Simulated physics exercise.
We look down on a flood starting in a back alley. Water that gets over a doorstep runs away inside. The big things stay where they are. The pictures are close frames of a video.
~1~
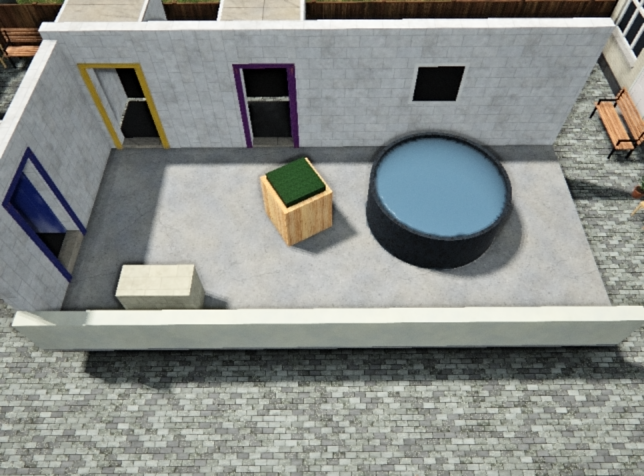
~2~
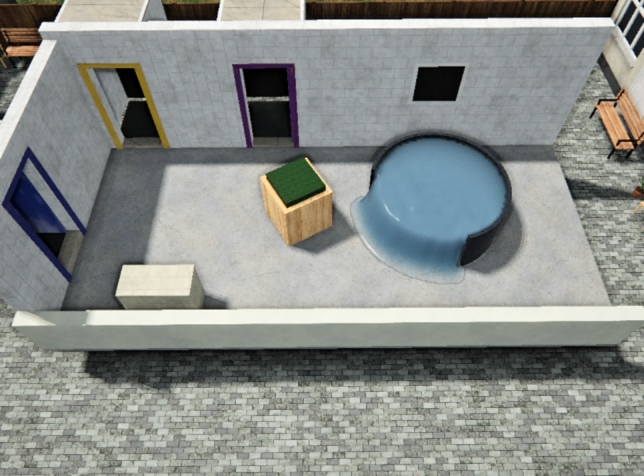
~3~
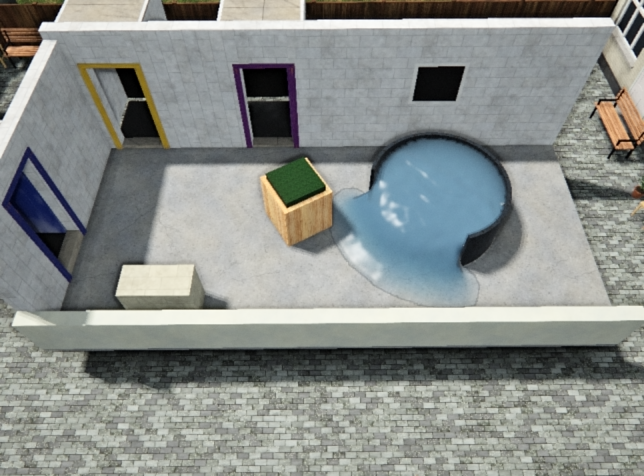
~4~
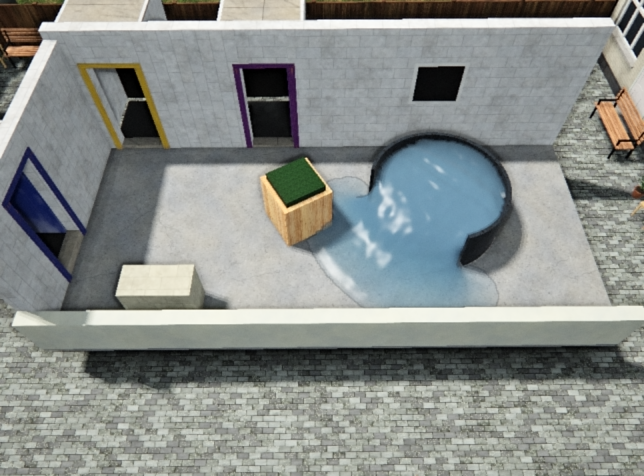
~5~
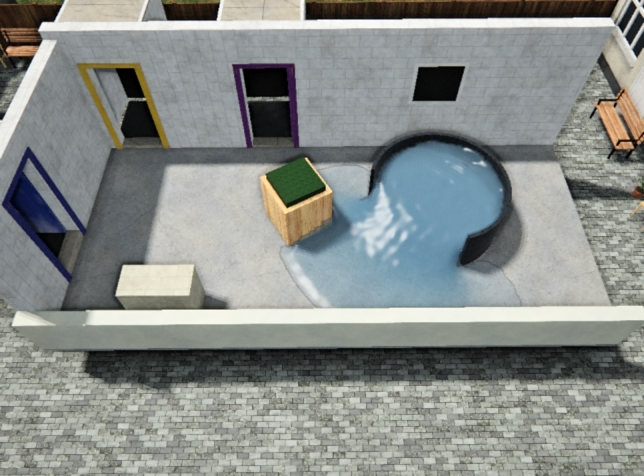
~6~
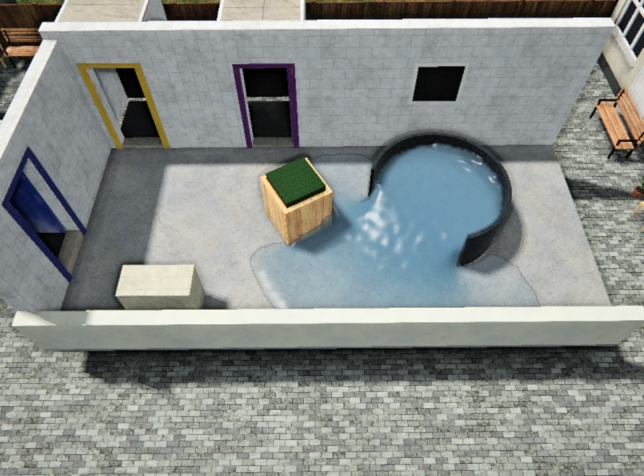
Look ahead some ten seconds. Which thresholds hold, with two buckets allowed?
The blue door admits no more than that; the yellow door lets in a lot; the purple door lets in a lot.
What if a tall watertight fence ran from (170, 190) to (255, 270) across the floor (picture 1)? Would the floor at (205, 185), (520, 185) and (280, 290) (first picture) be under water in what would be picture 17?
In that order: Free of water, not flooded, under water.
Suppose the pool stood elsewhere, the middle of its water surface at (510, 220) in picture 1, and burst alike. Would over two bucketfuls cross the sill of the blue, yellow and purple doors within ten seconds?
In short: The blue door passes that mark; the yellow door passes that mark; the purple door goes over.
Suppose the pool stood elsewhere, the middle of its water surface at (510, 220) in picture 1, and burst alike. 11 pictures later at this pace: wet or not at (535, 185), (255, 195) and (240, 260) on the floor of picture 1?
As listed: Not flooded, free of water, under water.
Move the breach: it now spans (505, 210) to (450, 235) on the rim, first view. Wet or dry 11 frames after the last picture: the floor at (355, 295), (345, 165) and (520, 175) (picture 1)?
In turn: Flooded, no water, dry.
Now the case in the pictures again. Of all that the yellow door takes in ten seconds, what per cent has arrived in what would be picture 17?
Some 0 per cent.
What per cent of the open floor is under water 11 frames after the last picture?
Some 60 per cent.
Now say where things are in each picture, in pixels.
In the first picture, the round tank at (439, 185) is whole and still.
In the second picture, the front is at (361, 199), out from the gap at (393, 241).
In the third picture, the front is at (471, 301), out from the gap at (393, 243).
In the fourth picture, the front is at a hidden place, out from the gap at (393, 245).
In the fifth picture, water pours out at (392, 245) and has run to a hidden place.
In the sixth picture, the front is at a hidden place, out from the gap at (392, 246).
A moment on, water covers 40 % of the floor; the blue door not reached, the yellow door not reached, the purple door under two buckets in.
Next, water covers 60 % of the floor; the blue door wet at the sill, nothing in, the yellow door wet at the sill, nothing in, the purple door under two buckets in.
Then, water covers 90 % of the floor; the blue door wet at the sill, nothing in, the yellow door over two buckets in, the purple door over two buckets in.
Later, water covers 95 % of the floor; the blue door under two buckets in, the yellow door far over two buckets in, the purple door over two buckets in.
In the end, water covers 100 % of the floor; the blue door under two buckets in, the yellow door far over two buckets in, the purple door far over two buckets in.
